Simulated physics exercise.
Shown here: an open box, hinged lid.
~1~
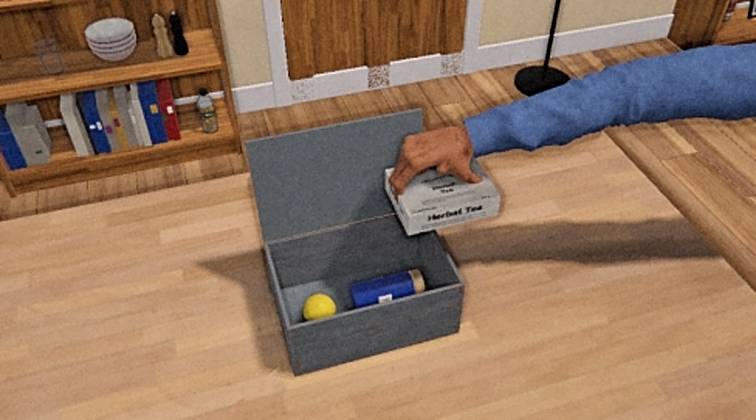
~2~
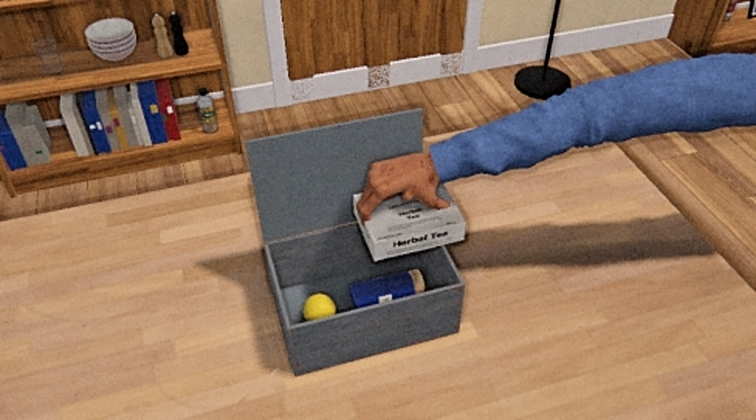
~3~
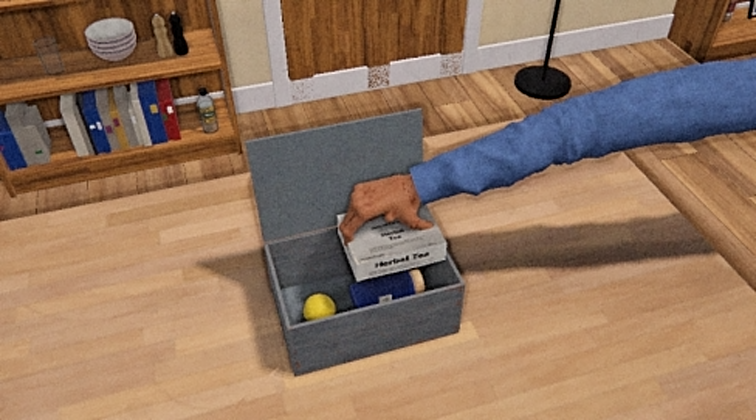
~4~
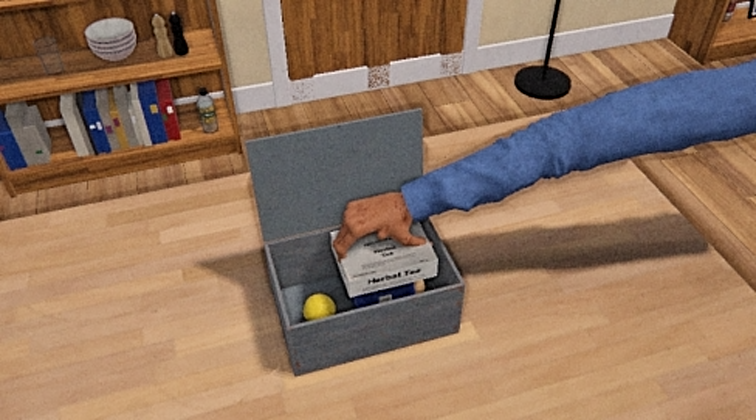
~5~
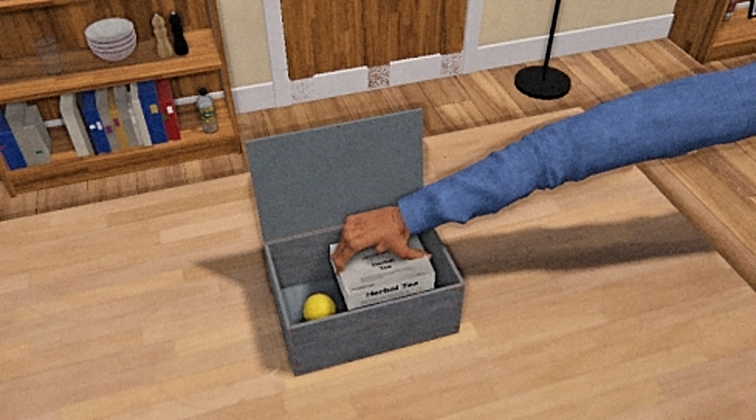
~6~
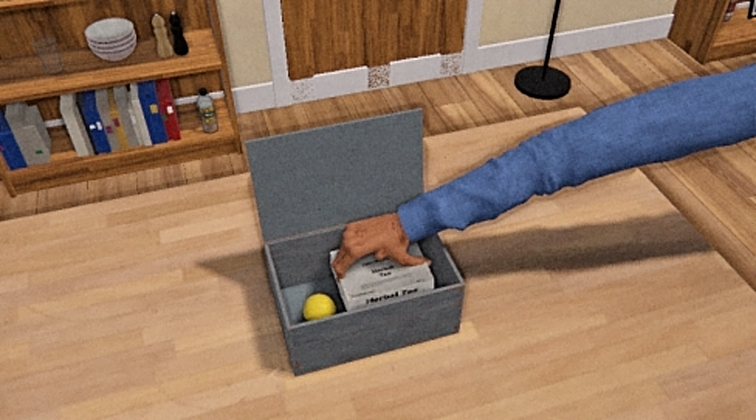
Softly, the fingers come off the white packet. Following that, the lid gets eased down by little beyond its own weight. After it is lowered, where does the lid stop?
It stops flat on the box.
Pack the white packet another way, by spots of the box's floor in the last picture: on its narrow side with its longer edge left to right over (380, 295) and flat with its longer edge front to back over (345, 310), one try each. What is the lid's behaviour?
So, first it fits down fine, then it fits down fine.
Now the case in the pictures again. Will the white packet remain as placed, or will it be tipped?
Well, it ends up skewed.
Then, 1.00 s on from there, lid starting down; white packet turned 23° from how it was put near (378, 266).
Then, 1.60 s on from there, lid 59° above the rim; white packet turned 24° from how it was put near (378, 266).
Then, 1.90 s on from there, lid 38° above the rim; white packet turned 24° from how it was put near (378, 266).
Then, 2.20 s on from there, lid 13° above the rim; white packet turned 24° from how it was put near (378, 266).
In the end, lid shut; left askew, white packet; the other 2 unmoved. At the end, from the last picture's camera, white packet near (378, 266).
